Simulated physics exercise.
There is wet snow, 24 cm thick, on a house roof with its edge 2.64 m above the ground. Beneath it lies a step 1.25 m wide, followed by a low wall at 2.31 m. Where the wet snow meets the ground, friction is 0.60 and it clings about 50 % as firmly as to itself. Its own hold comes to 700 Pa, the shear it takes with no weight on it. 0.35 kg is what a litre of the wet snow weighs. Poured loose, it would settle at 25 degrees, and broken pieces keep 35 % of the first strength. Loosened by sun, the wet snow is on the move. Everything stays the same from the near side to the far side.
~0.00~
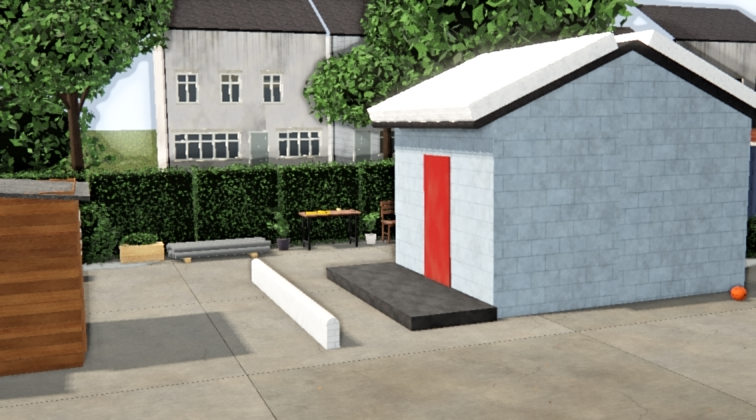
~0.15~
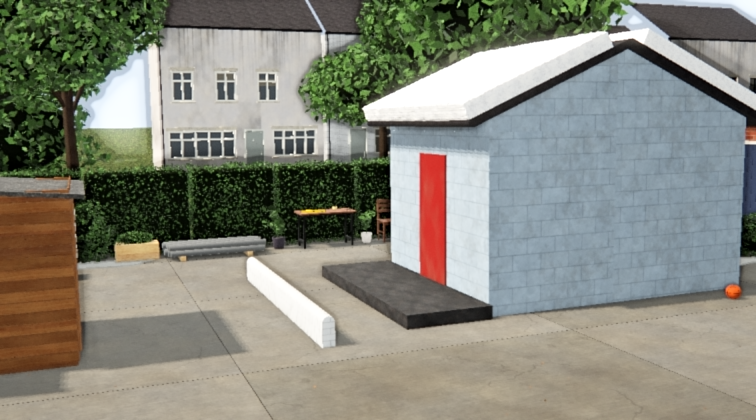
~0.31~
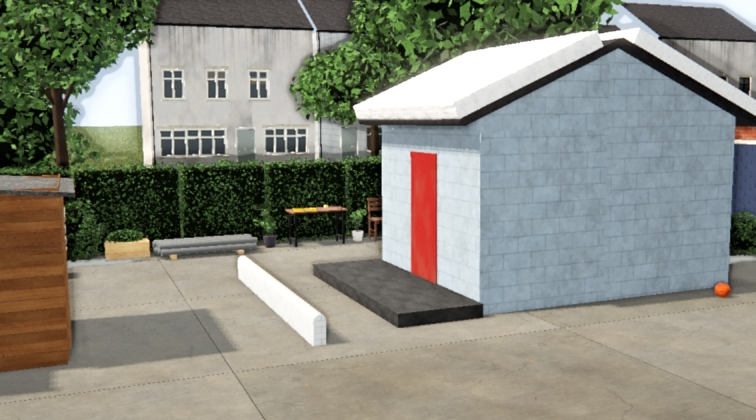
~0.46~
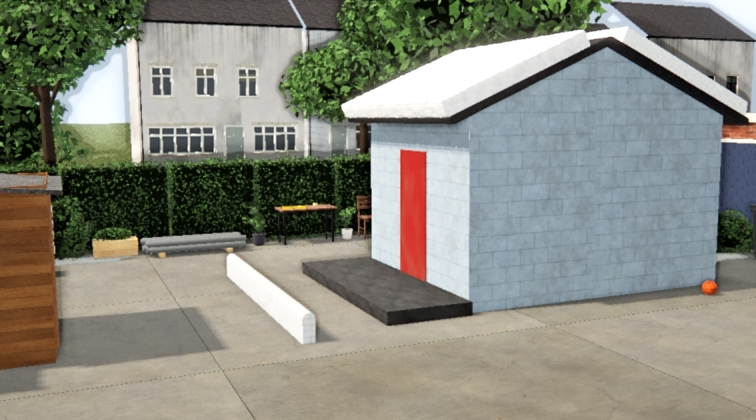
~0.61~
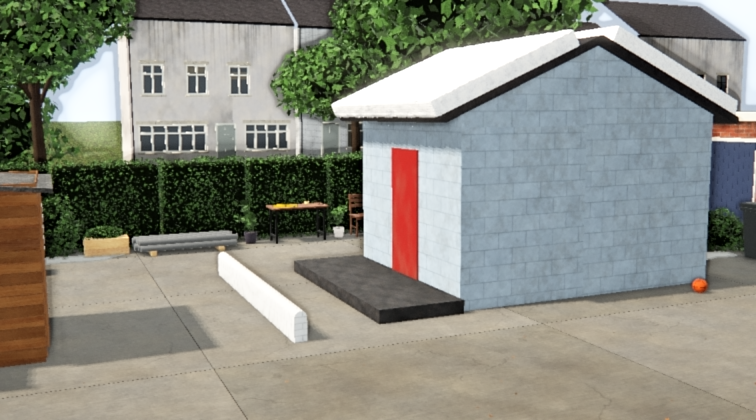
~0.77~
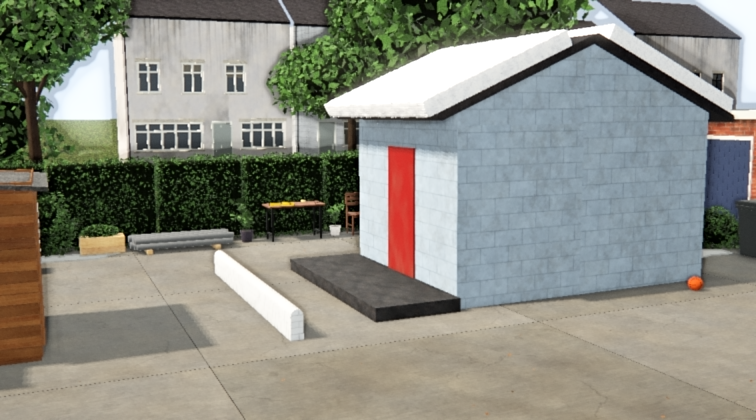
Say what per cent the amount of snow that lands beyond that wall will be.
Roughly 0 out of 100.
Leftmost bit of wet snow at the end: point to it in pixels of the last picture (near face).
It shows up near (216, 342) in the last picture.
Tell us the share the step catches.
I'd estimate close to 20 %.
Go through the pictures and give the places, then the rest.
Front end of the wet snow at (468, 104), 1 % of it past the eaves, in one piece, in the first frame.
Front end of the wet snow at (463, 102), its middle shifted 6 mm, 1 % of it past the eaves, in one piece, in the second frame.
Front end of the wet snow at (454, 105), its middle shifted 2.0 cm, 2 % of it past the eaves, in one piece, in the third frame.
Front end of the wet snow at (441, 104), its middle shifted 4.5 cm, 3 % of it past the eaves, in one piece, in the fourth frame.
Front end of the wet snow at (431, 104), its middle shifted 8.4 cm, 4 % of it past the eaves, in one piece, in the fifth frame.
Front end of the wet snow at (423, 104), its middle shifted 14 cm, 7 % of it past the eaves, in one piece, in the sixth frame.
By 1.17 s, 92 % is still on the roof and 0 % is past the low wall.
By 1.65 s, 80 % is still on the roof and 0 % is past the low wall.
By 2.12 s, 57 % is still on the roof and 0 % is past the low wall.
By 2.60 s, 31 % is still on the roof and 0 % is past the low wall.
By 4.10 s, at the end, none is still on the roof and 0 % is past the low wall.
